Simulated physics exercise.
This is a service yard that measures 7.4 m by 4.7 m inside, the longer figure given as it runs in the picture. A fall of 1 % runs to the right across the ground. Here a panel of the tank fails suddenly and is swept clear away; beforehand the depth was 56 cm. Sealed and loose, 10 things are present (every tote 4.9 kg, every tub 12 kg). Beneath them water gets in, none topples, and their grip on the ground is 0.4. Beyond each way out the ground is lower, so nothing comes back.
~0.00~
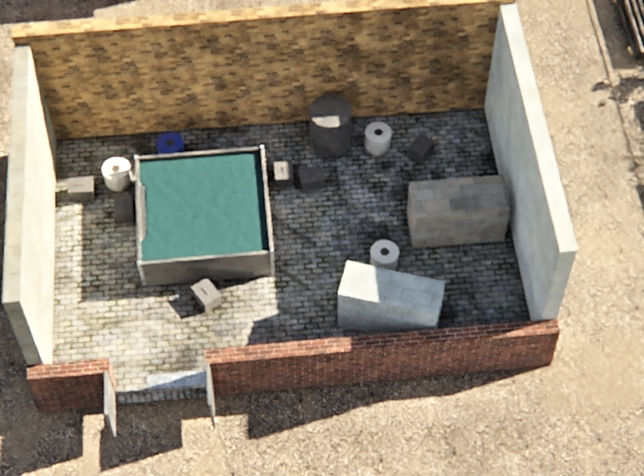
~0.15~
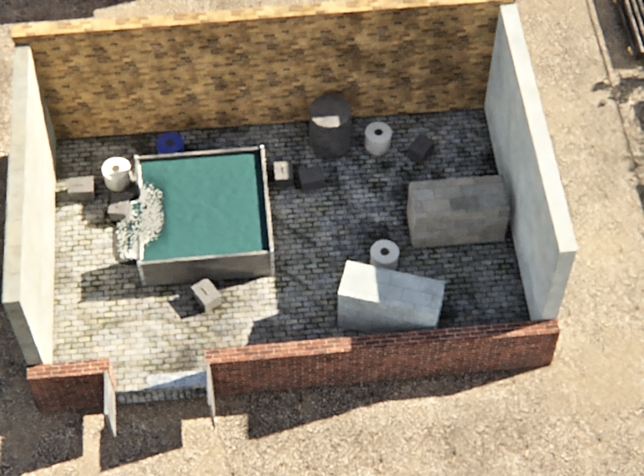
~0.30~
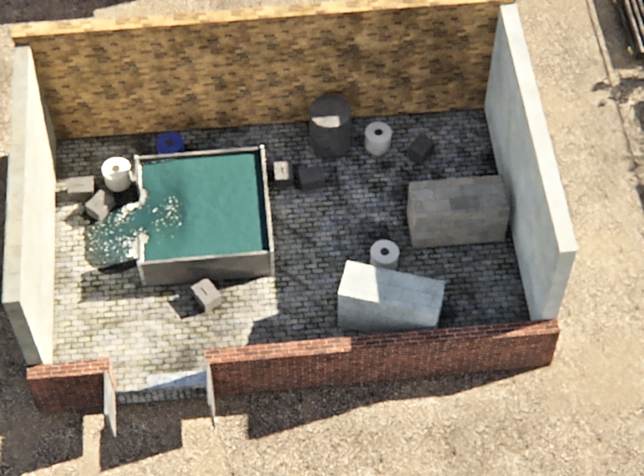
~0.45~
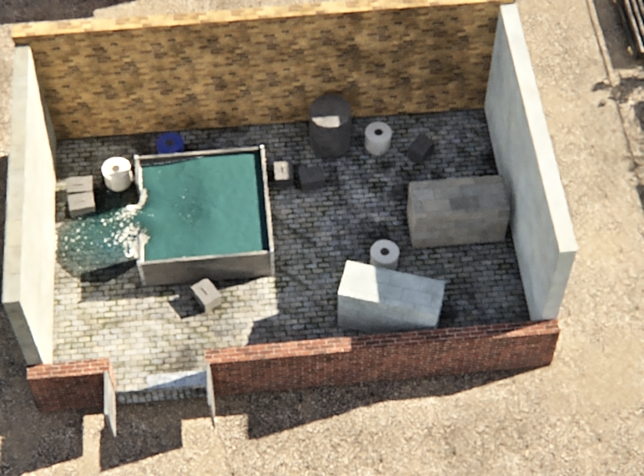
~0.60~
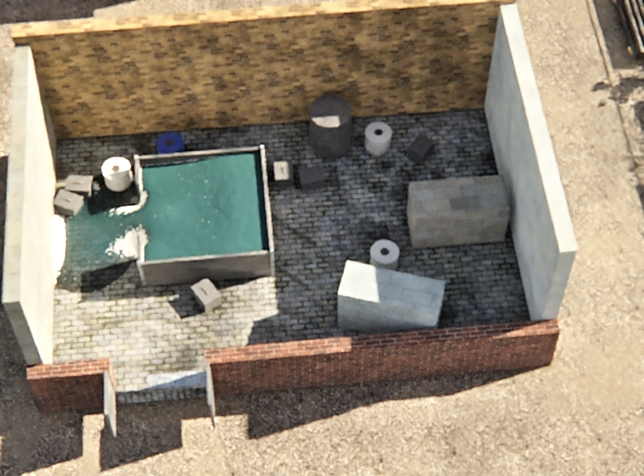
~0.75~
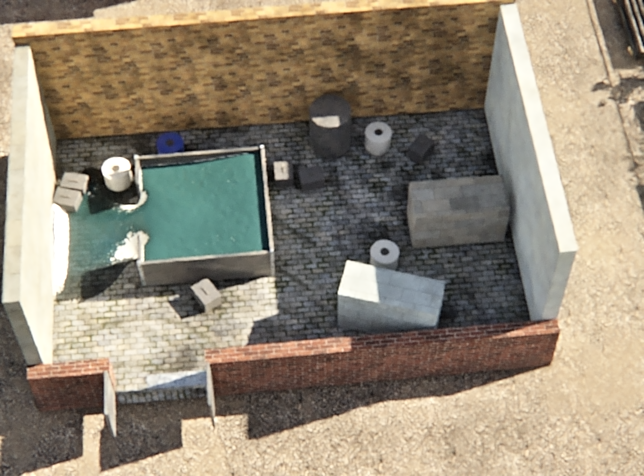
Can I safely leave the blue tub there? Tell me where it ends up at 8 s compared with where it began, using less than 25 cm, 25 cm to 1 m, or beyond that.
It ends up distant.
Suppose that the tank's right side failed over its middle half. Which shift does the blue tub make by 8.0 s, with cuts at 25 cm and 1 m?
After that, the blue tub hardly moves.
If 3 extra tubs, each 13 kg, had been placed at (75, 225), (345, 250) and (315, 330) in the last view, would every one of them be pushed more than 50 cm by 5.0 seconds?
Lab note - in order: Above threshold / below threshold / below threshold.
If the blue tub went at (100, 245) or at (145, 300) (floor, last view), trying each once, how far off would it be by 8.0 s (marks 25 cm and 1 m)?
From the first spot it goes a long way, and from the second it does not really budge.
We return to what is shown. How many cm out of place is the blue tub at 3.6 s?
About 150 cm.
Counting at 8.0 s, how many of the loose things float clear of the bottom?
The count is 6.
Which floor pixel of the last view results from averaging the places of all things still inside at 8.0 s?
(325, 212).
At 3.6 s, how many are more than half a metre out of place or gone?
3 of them.
After 1.6 s the blue tub is near (170, 143), 0.0 m from its start, aground; 0 of 10 are out; 1 afloat.
After 3.6 s the blue tub is near (274, 142), 1.7 m from its start, aground; 0 of 10 are out; 2 afloat.
After 5.6 s the blue tub is near (357, 198), 3.3 m from its start, aground; 0 of 10 are out; 2 afloat.
After 8.0 s the blue tub is near (399, 234), 4.2 m from its start, afloat; 0 of 10 are out; 6 afloat.
